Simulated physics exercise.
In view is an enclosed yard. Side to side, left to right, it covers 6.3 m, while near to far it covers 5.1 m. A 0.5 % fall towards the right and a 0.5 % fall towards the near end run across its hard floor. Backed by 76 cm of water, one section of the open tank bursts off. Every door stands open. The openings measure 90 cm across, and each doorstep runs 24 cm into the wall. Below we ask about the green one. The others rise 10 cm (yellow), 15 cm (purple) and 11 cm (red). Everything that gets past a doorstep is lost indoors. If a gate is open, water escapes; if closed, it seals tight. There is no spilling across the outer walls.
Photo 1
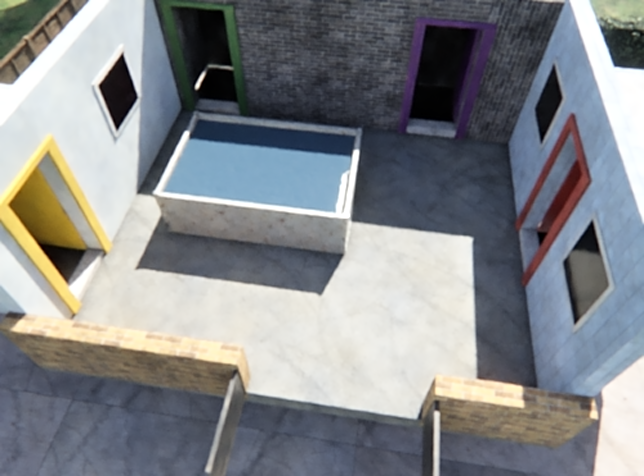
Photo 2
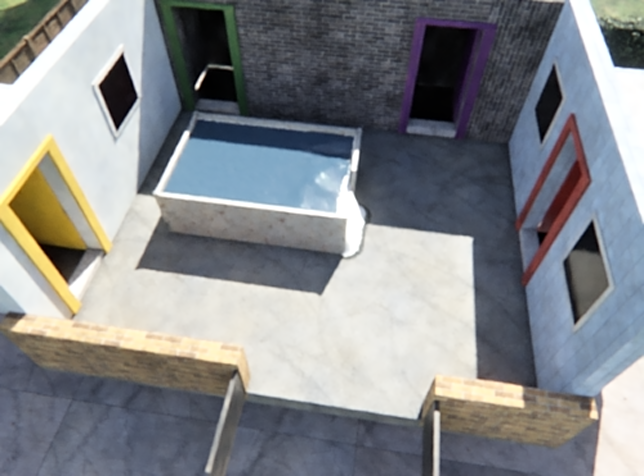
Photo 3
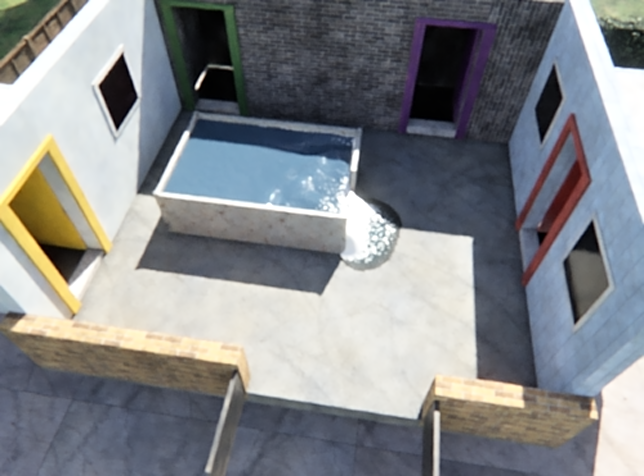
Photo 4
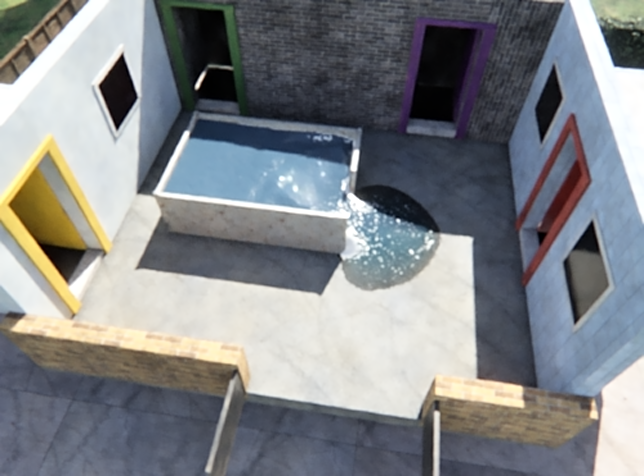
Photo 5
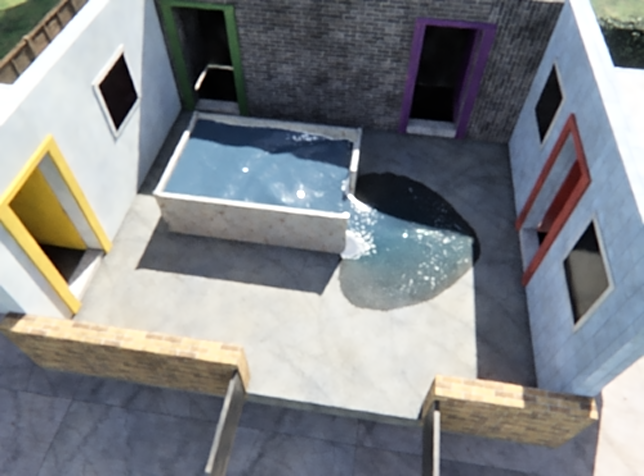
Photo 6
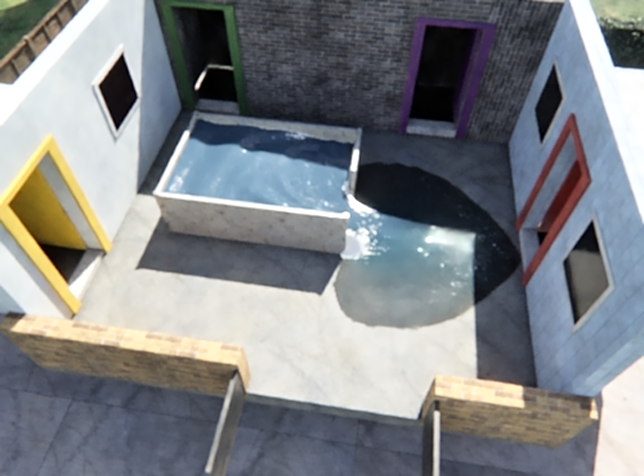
An open tank of water stood still in a walled yard with colored doorways, then water burst from its right end and spread across the gray floor in a widening pool toward the red doorway.
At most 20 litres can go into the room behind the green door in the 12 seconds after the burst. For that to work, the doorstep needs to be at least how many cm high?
At least about 8.5 cm high.
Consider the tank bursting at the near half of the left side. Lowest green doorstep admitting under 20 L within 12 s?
In that case you'd want it roughly 29 cm high.
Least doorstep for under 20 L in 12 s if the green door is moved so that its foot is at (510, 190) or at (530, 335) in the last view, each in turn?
Around 19 and 24 cm respectively.
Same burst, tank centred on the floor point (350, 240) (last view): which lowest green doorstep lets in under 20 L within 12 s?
Some 10.0 cm.
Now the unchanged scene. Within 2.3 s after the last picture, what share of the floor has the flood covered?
Wet share: Near 45 %.
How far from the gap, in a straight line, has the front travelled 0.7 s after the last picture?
Roughly 3.4 metres.
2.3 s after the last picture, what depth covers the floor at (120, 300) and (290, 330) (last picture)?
Near 0 cm at the first spot and 0 cm at the second.
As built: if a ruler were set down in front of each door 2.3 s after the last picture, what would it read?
In cm - yellow: 0, green: 0, purple: 9, red: 29.
Then, 0.7 s after the last picture water covers 35 % of the floor, deepest (39 cm) near (360, 233); it has not reached the green door.
Then, 2.3 s after the last picture water covers 45 % of the floor, deepest (32 cm) near (518, 325); it has not reached the green door.
Then, 11.3 s after the last picture water covers 95 % of the floor, deepest (13 cm) near (513, 414); 11 cm at the green door, 21 litres in over its 8 cm doorstep.
At the green door as built, the water peaked near 11 cm, 10.7 s after the last picture.
Run again over the same 12 s with other heights there, 33 litres in over 7 cm, 7 litres over 9.5 cm. The limit of 20 litres is kept from about 8.5 cm up.
